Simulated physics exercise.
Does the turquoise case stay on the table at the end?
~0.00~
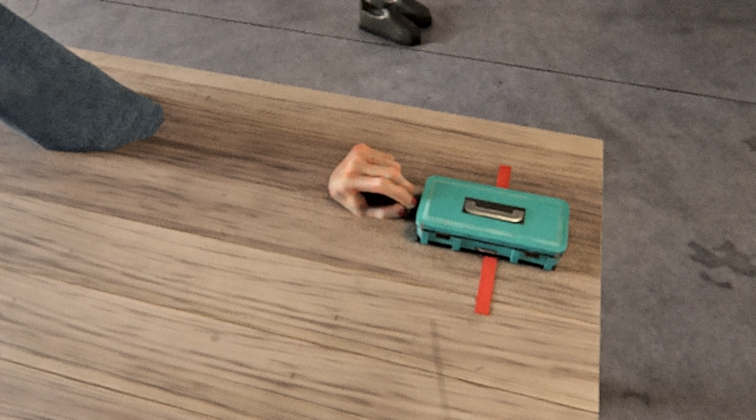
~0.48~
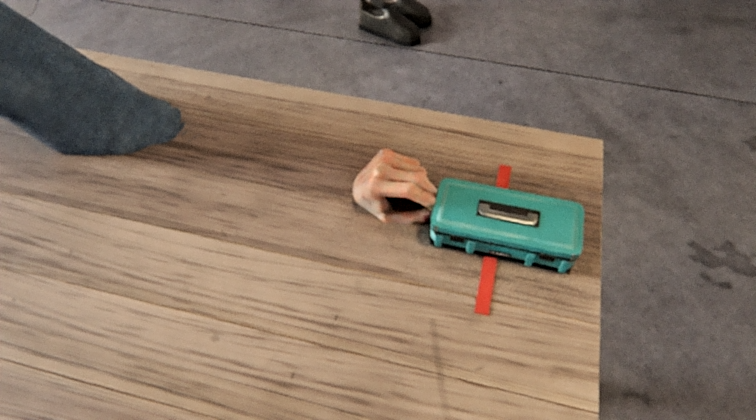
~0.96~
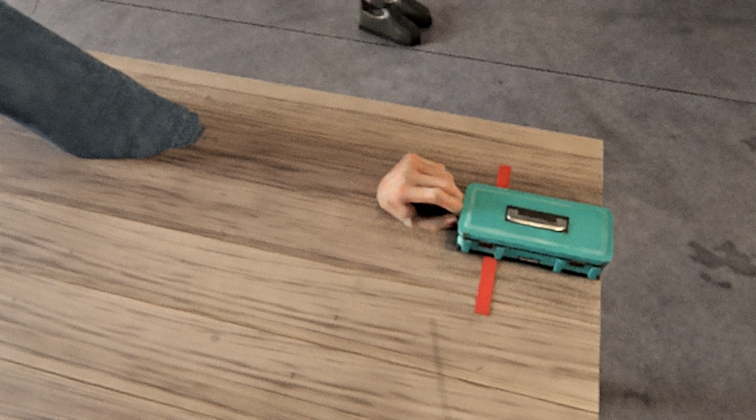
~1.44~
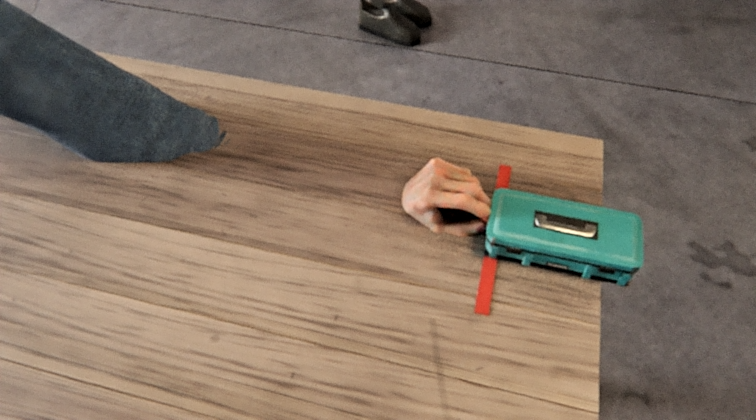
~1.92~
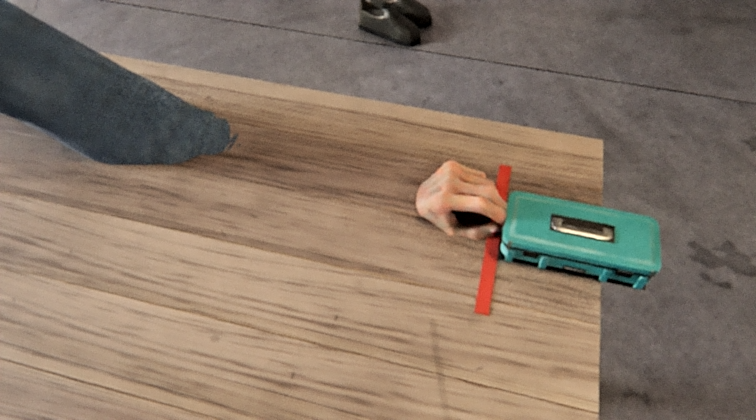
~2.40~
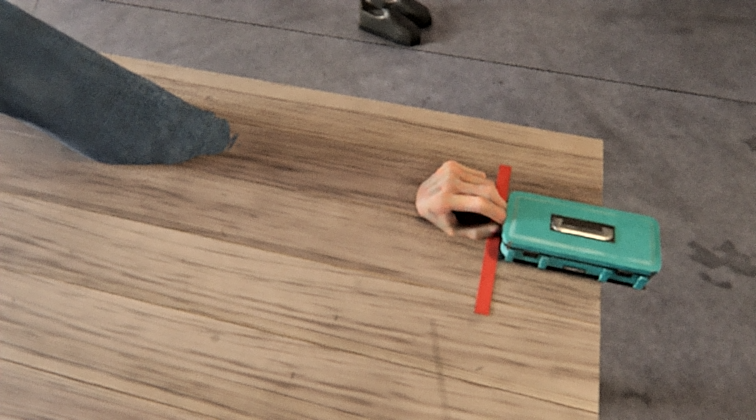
Yes, the turquoise case stays on the table, with its right end sticking out past the edge.
